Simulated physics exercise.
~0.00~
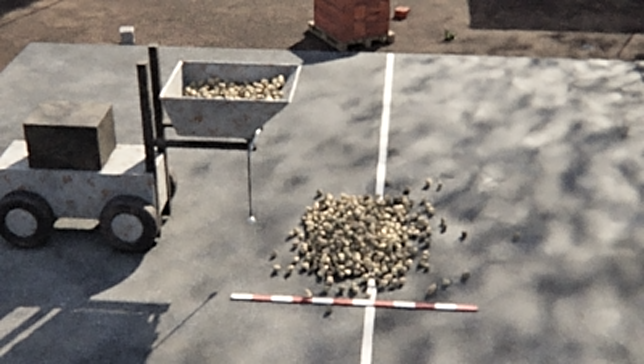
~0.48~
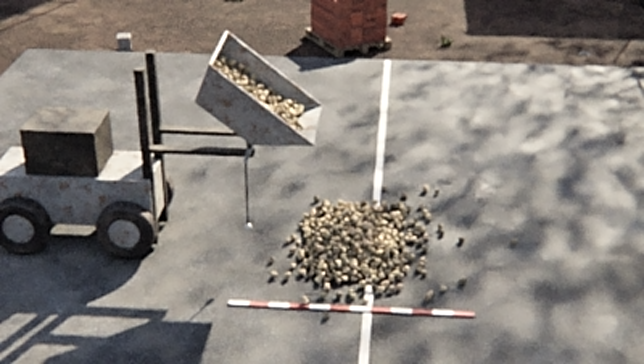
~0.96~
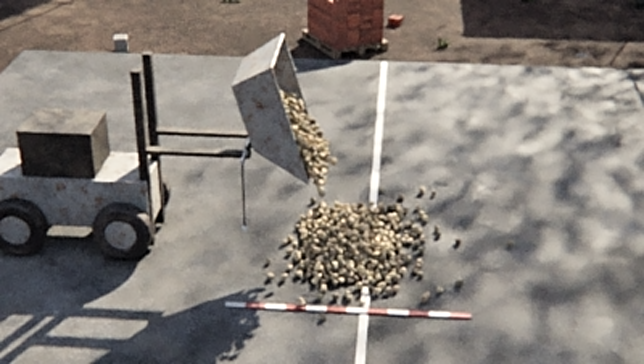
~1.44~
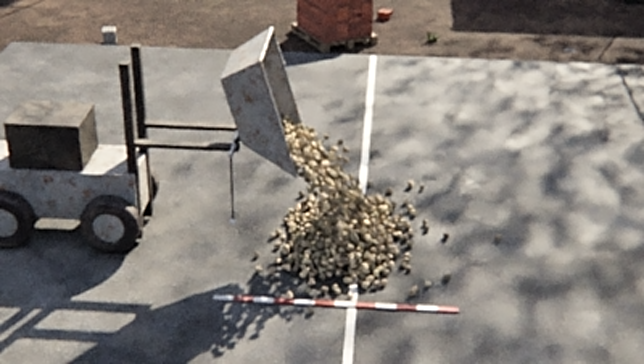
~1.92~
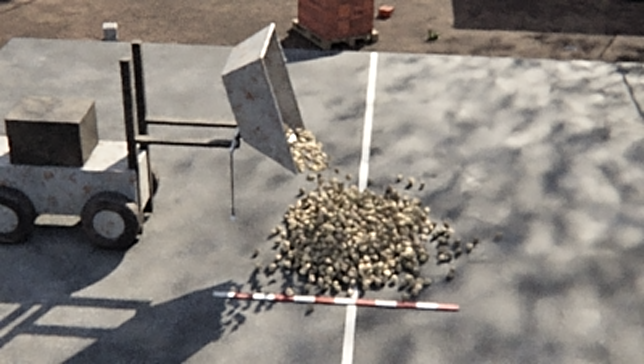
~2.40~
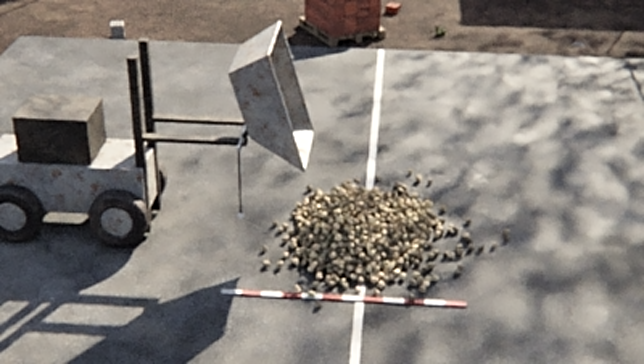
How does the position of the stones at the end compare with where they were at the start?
At the start some stones are up in the raised skip and the rest lie in a heap on the ground. By the end they all lie lower and farther right overall, in one larger heap spread across the white line.
